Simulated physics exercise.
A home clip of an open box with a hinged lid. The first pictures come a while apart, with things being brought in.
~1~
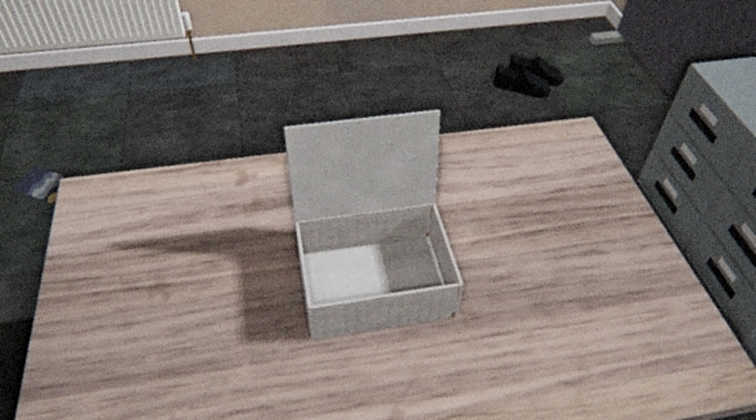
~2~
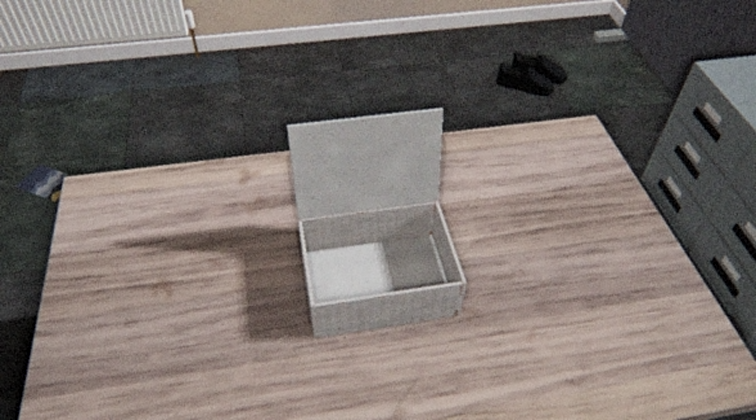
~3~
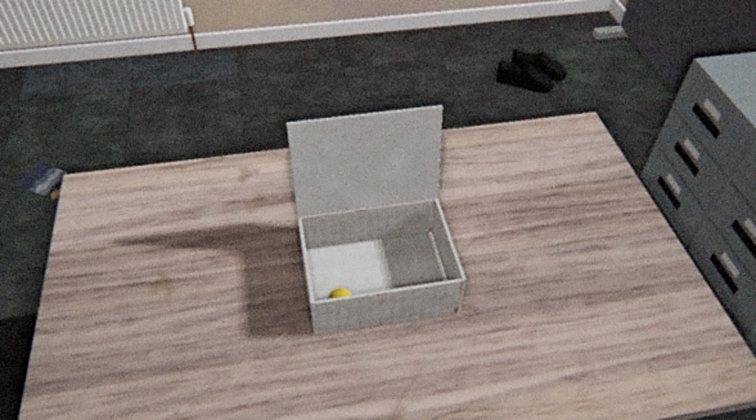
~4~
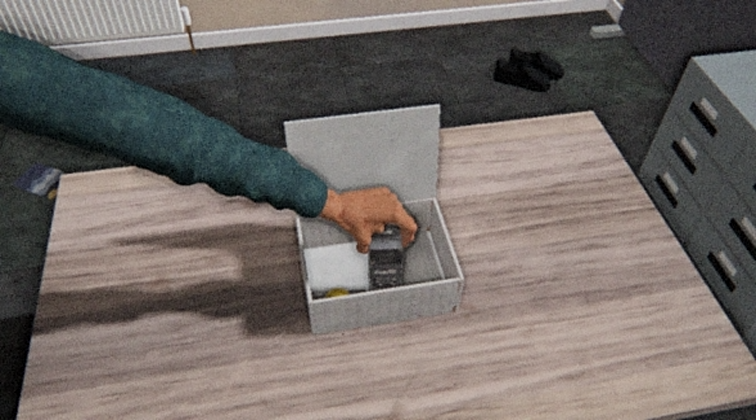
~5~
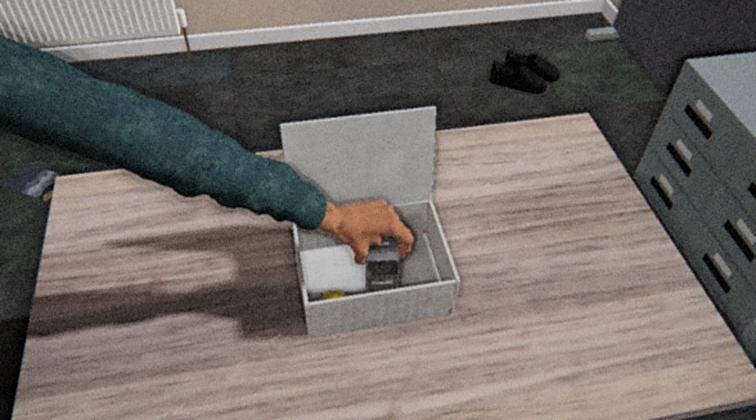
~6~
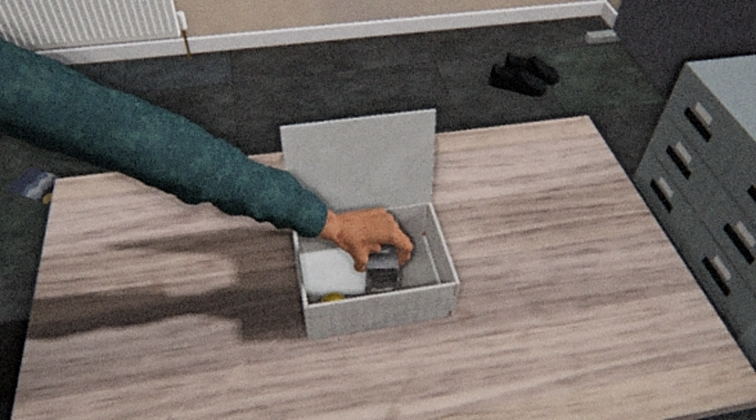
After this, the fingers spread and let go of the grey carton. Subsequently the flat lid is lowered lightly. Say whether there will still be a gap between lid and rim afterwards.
My guess is the lid ends up unseated.
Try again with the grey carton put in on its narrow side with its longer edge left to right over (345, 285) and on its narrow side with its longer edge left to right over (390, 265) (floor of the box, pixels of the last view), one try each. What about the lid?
Try one: Lid goes down; try two: Lid goes down.
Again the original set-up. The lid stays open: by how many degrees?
Angle: About 20°.
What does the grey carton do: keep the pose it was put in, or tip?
Once everything settles, the grey carton keeps its original angle.
Then, 1.10 s on from there, lid starting down.
Then, 1.50 s on from there, lid 66° above the rim.
Then, 1.70 s on from there, lid 51° above the rim.
Then, 2.00 s on from there, lid 24° above the rim.
In the end, lid 22° above the rim; both unmoved. At the end, from the last picture's camera, grey carton near (381, 280).
